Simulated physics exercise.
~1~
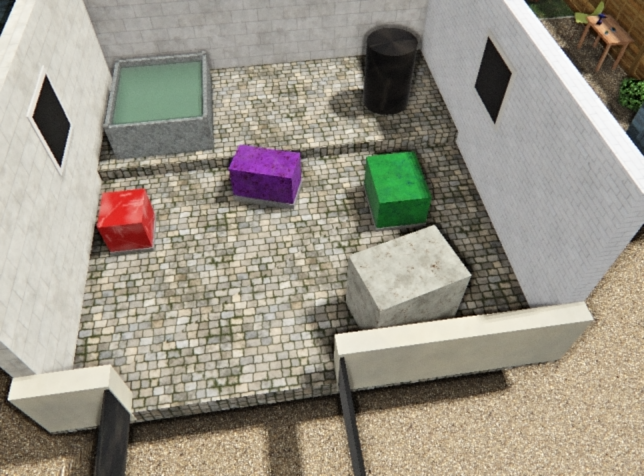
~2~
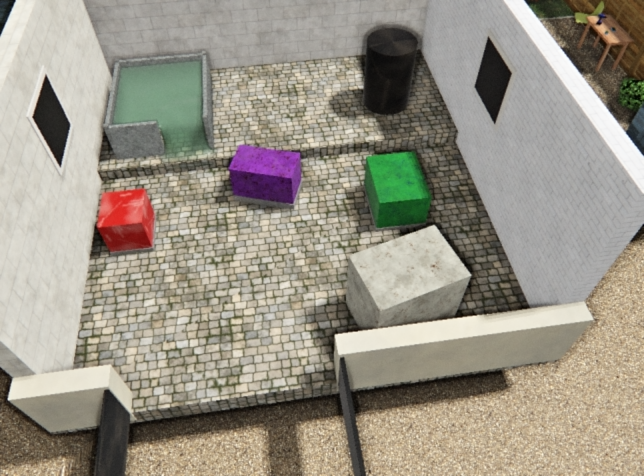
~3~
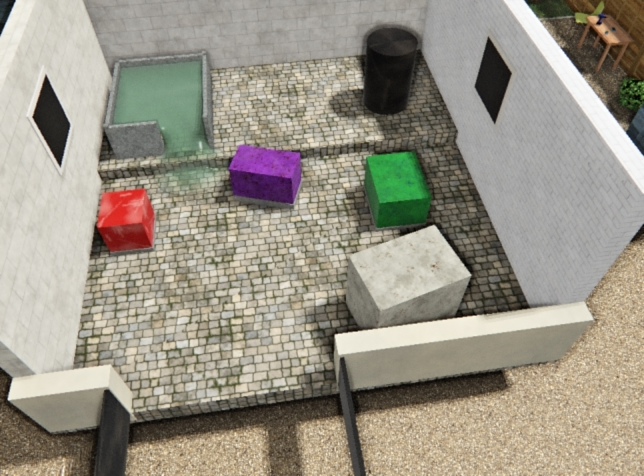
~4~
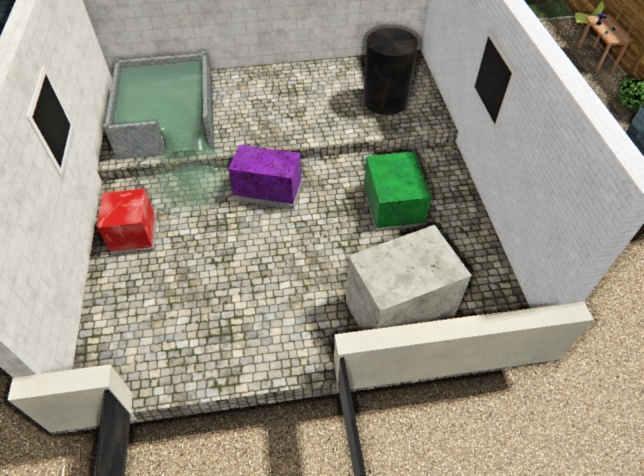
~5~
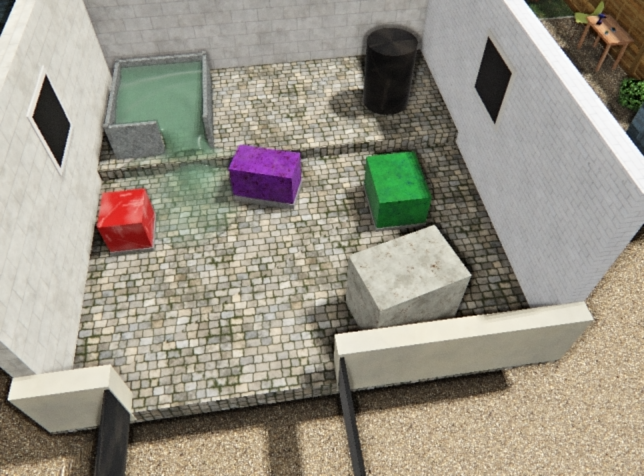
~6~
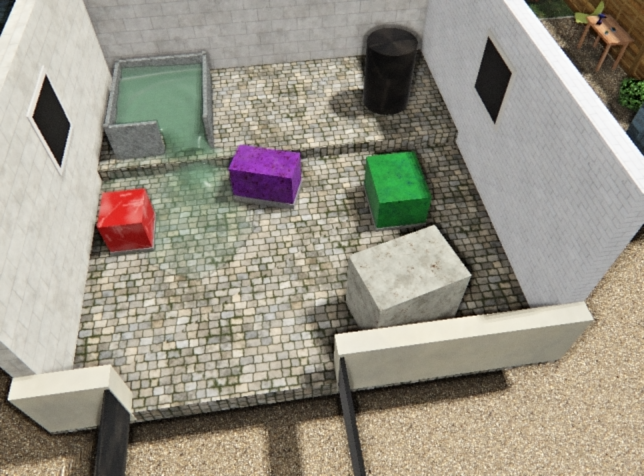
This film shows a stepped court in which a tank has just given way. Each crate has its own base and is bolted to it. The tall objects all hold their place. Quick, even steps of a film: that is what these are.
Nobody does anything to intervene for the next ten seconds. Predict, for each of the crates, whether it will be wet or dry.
In order: The purple crate sits too low; the red crate sits too low; the green crate sits high enough.
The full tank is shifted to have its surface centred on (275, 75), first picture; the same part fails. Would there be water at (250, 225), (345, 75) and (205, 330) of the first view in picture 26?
Taking the three spots in order: Bare, bare, swamped.
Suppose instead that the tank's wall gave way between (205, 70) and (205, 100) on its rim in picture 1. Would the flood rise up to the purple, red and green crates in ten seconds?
The purple one escapes it, the red one stays dry, the green one gets wet.
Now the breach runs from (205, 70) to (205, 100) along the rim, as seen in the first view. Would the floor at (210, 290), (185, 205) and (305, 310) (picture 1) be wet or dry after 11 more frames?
Order as asked: Untouched, untouched, untouched.
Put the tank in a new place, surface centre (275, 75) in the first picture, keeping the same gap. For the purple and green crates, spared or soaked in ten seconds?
Purple: Overtopped; green: Overtopped.
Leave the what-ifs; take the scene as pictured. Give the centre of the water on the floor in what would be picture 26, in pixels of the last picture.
The water centres close to (182, 184).
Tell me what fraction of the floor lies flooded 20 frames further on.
It should be close to 35 %.
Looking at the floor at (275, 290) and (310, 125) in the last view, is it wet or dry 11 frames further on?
Wet, dry.
A moment on, water covers 25 % of the floor; the purple crate water round its plinth, the red crate water round its plinth, the green crate not reached.
Next, water covers 35 % of the floor; the purple crate water round its plinth, the red crate water round its plinth, the green crate not reached.
Then, water covers 35 % of the floor; the purple crate water round its plinth, the red crate water round its plinth, the green crate water round its plinth.
Later, water covers 35 % of the floor; the purple crate water round its plinth, the red crate water round its plinth, the green crate water round its plinth.
In the end, water covers 35 % of the floor; the purple crate was topped, the red crate was topped, the green crate stayed above the water.
